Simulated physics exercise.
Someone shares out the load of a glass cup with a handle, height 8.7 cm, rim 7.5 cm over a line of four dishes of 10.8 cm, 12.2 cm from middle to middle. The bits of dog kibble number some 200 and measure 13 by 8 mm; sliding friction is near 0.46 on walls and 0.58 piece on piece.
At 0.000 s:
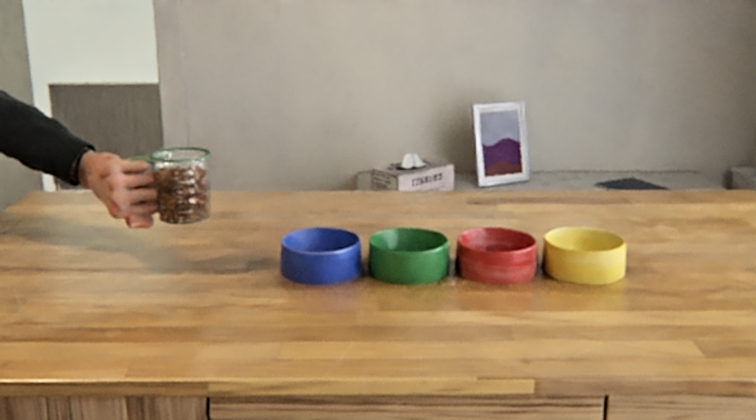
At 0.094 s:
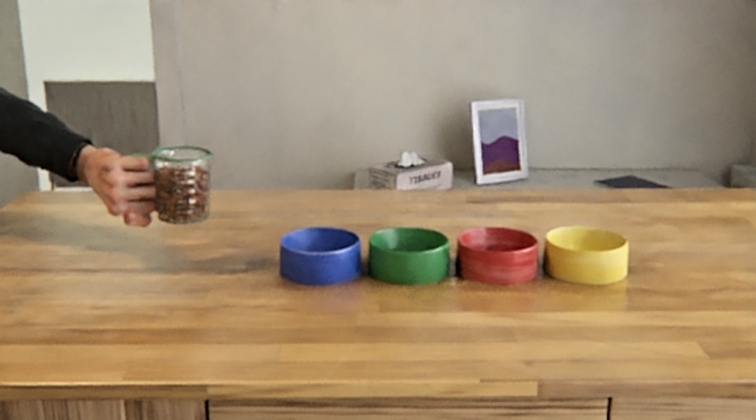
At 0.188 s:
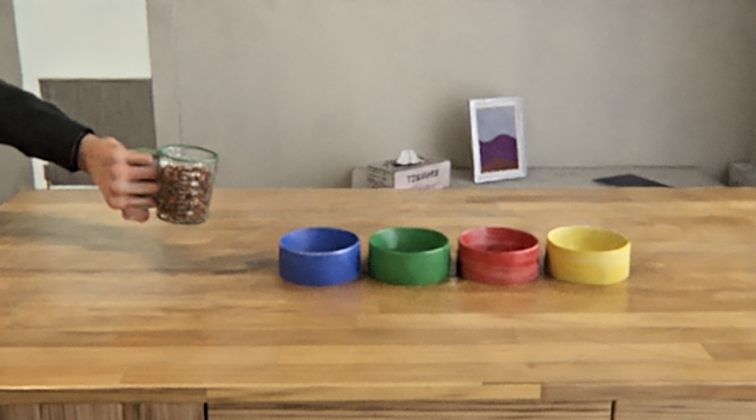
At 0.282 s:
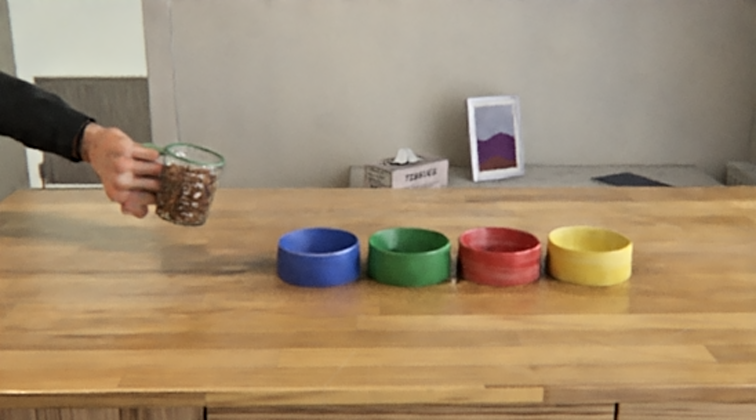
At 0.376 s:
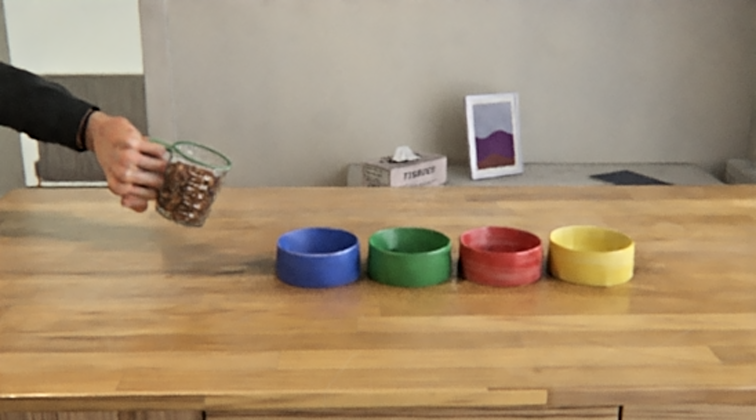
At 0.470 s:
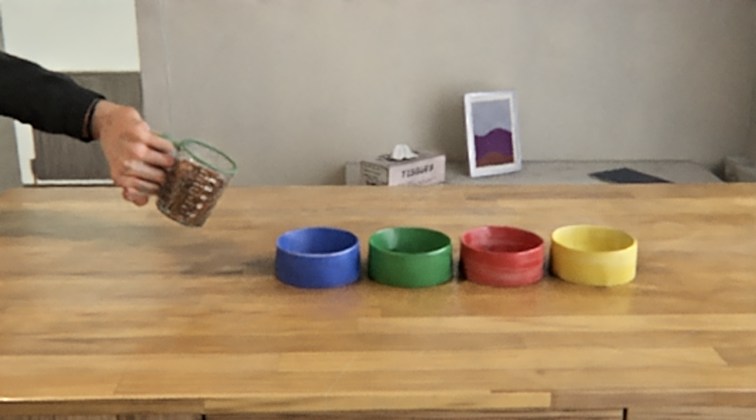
A wooden counter in a room with a plain grey wall is seen from the front and slightly above, with a tissue box and a small framed picture of purple hills behind it. Blue, green, red and yellow bowls stand in a row from left to right, while a dark-sleeved hand at left holds a clear cup of brown pieces. The hand steadily tilts the cup rightward, shifting it slightly right, as the view drifts very slightly.
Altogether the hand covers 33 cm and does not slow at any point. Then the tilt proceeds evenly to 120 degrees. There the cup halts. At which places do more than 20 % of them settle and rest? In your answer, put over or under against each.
Red dish - under; blue dish - over; green dish - under; yellow dish - under; counter - under.
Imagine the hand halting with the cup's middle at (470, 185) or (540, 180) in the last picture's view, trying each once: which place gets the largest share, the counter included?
The biggest share goes to blue first, then to blue.
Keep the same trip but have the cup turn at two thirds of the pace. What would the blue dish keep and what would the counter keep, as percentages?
In that case I'd put blue at 70 and the counter at 20.
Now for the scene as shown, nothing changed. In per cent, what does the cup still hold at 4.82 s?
0 per cent.
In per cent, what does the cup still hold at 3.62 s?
Close to 0 % of the load.
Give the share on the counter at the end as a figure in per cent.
About 0 %.
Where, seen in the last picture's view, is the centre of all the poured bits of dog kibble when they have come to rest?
When it all comes to rest, the middle is near (322, 258).
After 2.36 s, tilt 120 degrees; cup holds 0 %, blue 100 %.
Then, at 3.62 s, tilt 120 degrees; cup holds 0 %, blue 100 %.
Then, at 4.82 s, tilt 120 degrees; cup holds 0 %, blue 100 %.
At rest (5.1 s), red 0 %, blue 100 %, green 0 %, yellow 0 %, counter 0 %.
